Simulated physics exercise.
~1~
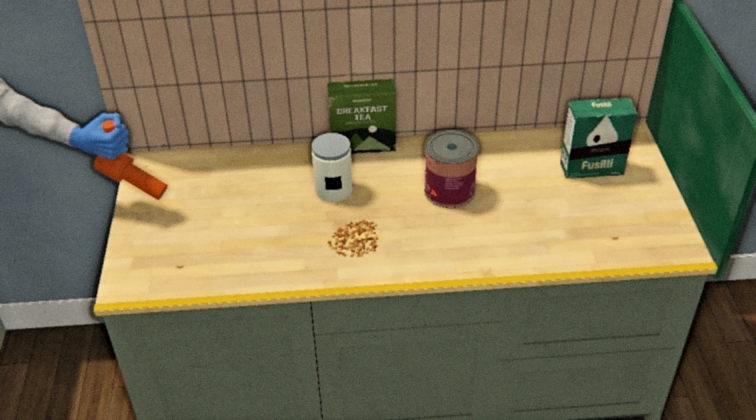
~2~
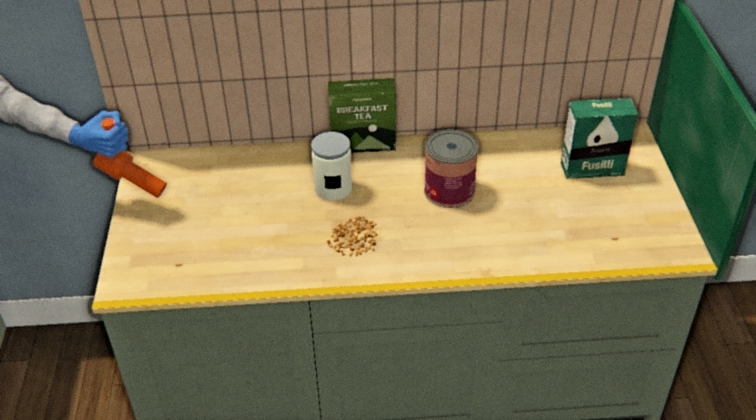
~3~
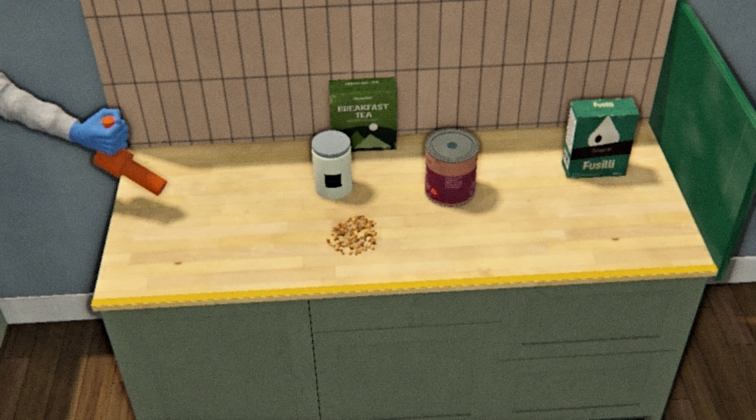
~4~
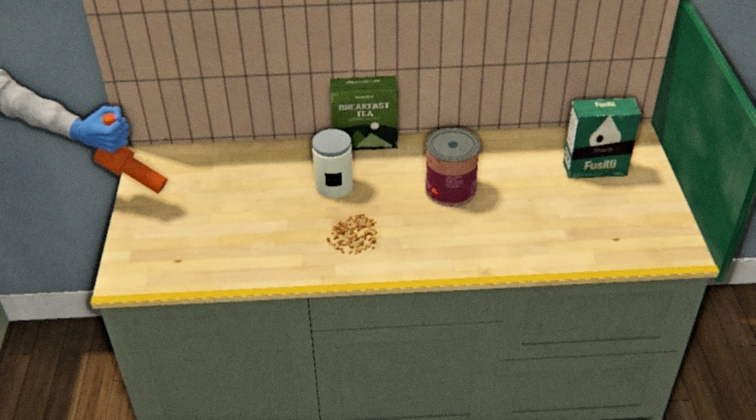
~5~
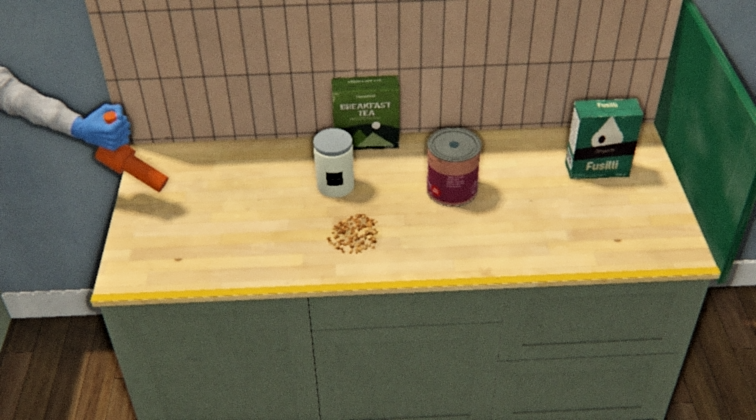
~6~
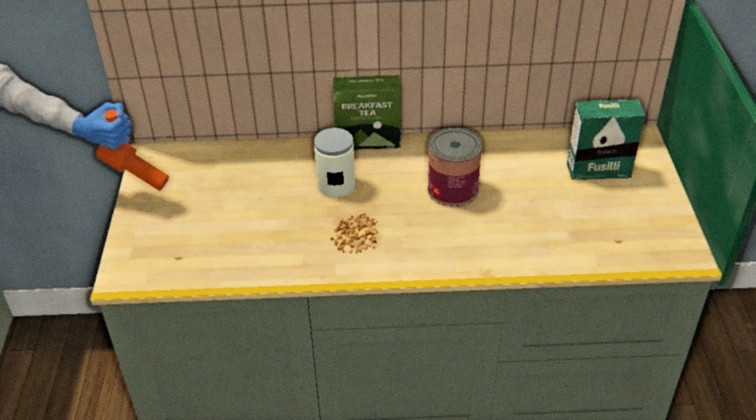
A gloved hand holds an orange hair dryer at the left of a wooden worktop, angled down toward a small pile of brown crumbs, and stays in place. The crumbs lie still throughout, and the jar, tin, tea packet and fusilli box behind them remain standing where they are.
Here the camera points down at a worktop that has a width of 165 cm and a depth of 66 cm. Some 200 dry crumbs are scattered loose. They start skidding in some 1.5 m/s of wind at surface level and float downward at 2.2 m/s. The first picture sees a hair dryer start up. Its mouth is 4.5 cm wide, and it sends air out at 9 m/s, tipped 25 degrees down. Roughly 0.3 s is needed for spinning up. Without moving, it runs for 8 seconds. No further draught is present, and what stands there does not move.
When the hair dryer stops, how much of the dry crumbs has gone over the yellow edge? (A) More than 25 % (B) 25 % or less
(A) More than 25 %.
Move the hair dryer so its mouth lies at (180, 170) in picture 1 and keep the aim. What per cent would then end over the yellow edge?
I'd expect close to 90 per cent.
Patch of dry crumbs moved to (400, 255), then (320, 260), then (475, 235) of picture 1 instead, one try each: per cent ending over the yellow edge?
Going through the three spots in order, you'd get 70 percent, 100 percent and 2 percent.
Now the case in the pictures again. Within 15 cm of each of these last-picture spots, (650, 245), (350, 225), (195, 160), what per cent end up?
Roughly 40 %, 0 % and 0 %, in that order.
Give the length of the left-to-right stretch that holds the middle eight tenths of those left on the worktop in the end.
Looks like some 20 cm to me.
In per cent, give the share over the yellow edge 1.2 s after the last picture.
About 40 per cent.
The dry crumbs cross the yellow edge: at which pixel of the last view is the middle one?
The halfway point of the crossings is around (545, 283) in the last picture.
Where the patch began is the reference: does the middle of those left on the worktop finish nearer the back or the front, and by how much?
Toward the near side, roughly 15 cm.
Then, 1.2 s after the last picture, 45 % are over the yellow edge; the middle of those still in play is near (627, 263); 50 % have settled or left.
Then, 2.2 s after the last picture, 46 % are over the yellow edge; the middle of those still in play is near (632, 259); 52 % have settled or left.
Then, 4.1 s after the last picture, 46 % are over the yellow edge; the middle of those still in play is near (636, 259); 57 % have settled or left.
Then, 7.7 s after the last picture, at the end, 46 % are over the yellow edge; the middle of those still in play is near (636, 259).
